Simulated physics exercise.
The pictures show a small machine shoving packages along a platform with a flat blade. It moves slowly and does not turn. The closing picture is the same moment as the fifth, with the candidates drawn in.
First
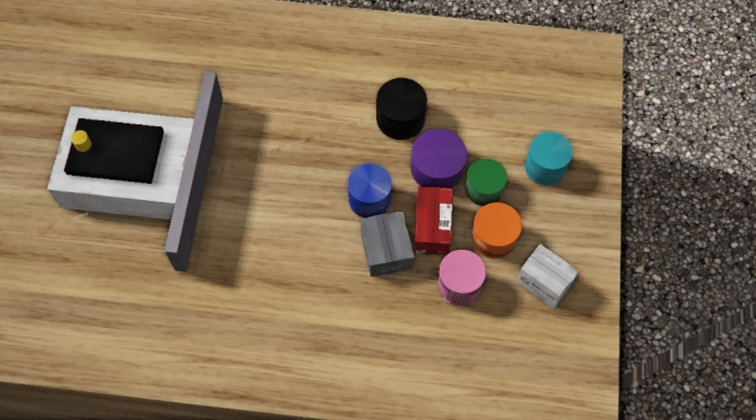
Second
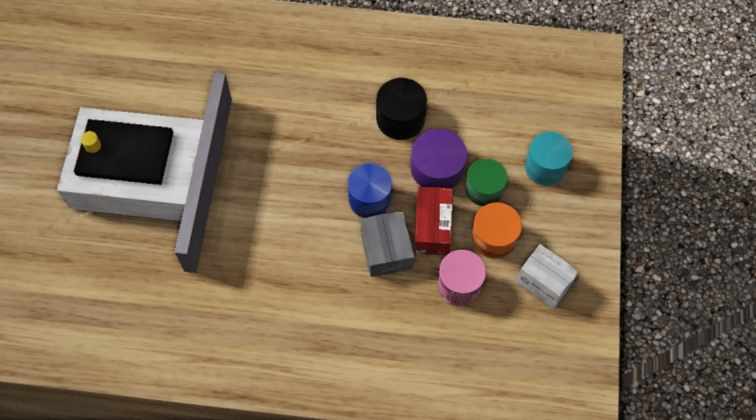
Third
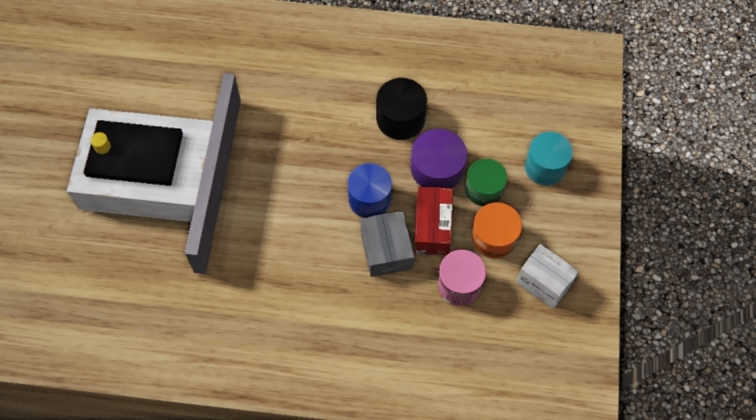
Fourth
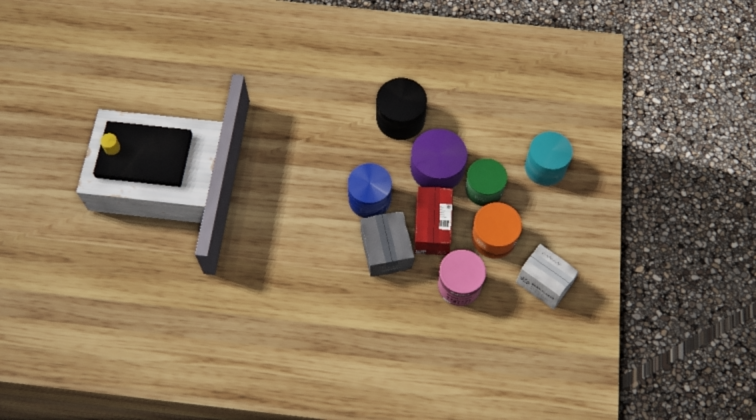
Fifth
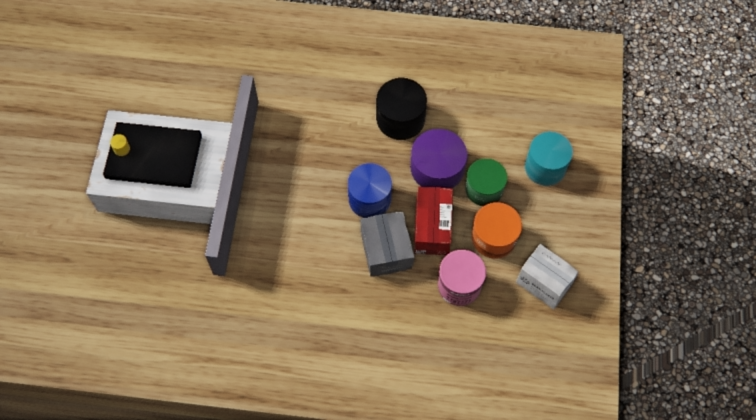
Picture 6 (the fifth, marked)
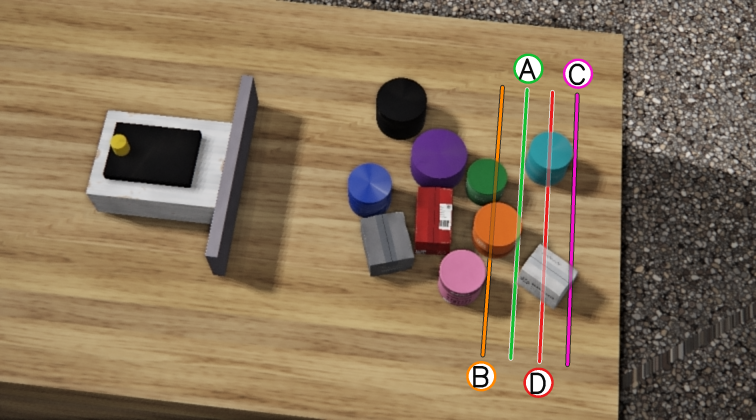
A wooden platform with light, streaky grain fills most of the view from high above, with grey gravelly ground along its right side. A small white machine with a black top, a yellow knob and a flat grey blade sits at left, while black, purple, blue, green, turquoise, orange and pink canisters cluster at right around red, grey and whitish boxes. The machine creeps a short way rightward without turning, touching nothing, while the packages and the camera stay still.
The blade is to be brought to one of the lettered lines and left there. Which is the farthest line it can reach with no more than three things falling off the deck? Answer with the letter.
Up to line D.
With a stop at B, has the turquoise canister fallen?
No.
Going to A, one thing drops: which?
It is the orange pail.
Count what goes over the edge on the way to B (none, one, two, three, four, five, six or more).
The count is none.
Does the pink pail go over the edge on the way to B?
No.
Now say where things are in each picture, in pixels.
Black canister (401, 109); orange pail (496, 231); grey box (387, 244), in the first frame.
Robot (130, 151); red parcel (433, 221), in the second frame.
Robot (140, 152); turquoise canister (549, 159), in the third frame.
Robot (150, 154); pink pail (461, 279), in the fourth frame.
Robot (160, 155); blue canister (369, 191); black canister (401, 109); orange pail (496, 231), in the fifth frame.
On the marked copy, A at (519, 216); B at (493, 213); C at (573, 221); D at (546, 218).
Taking D. A third of the way, robot (272, 166); white box (547, 277); turquoise canister (548, 159).
Two thirds of the way, robot (387, 179); orange pail (563, 231); white box (556, 280).
When it is over, robot (476, 188); orange pail over the edge; green pail (617, 202); one fallen.
As for the rest, A is within the limit but short; B is within the limit but short; C drops five.
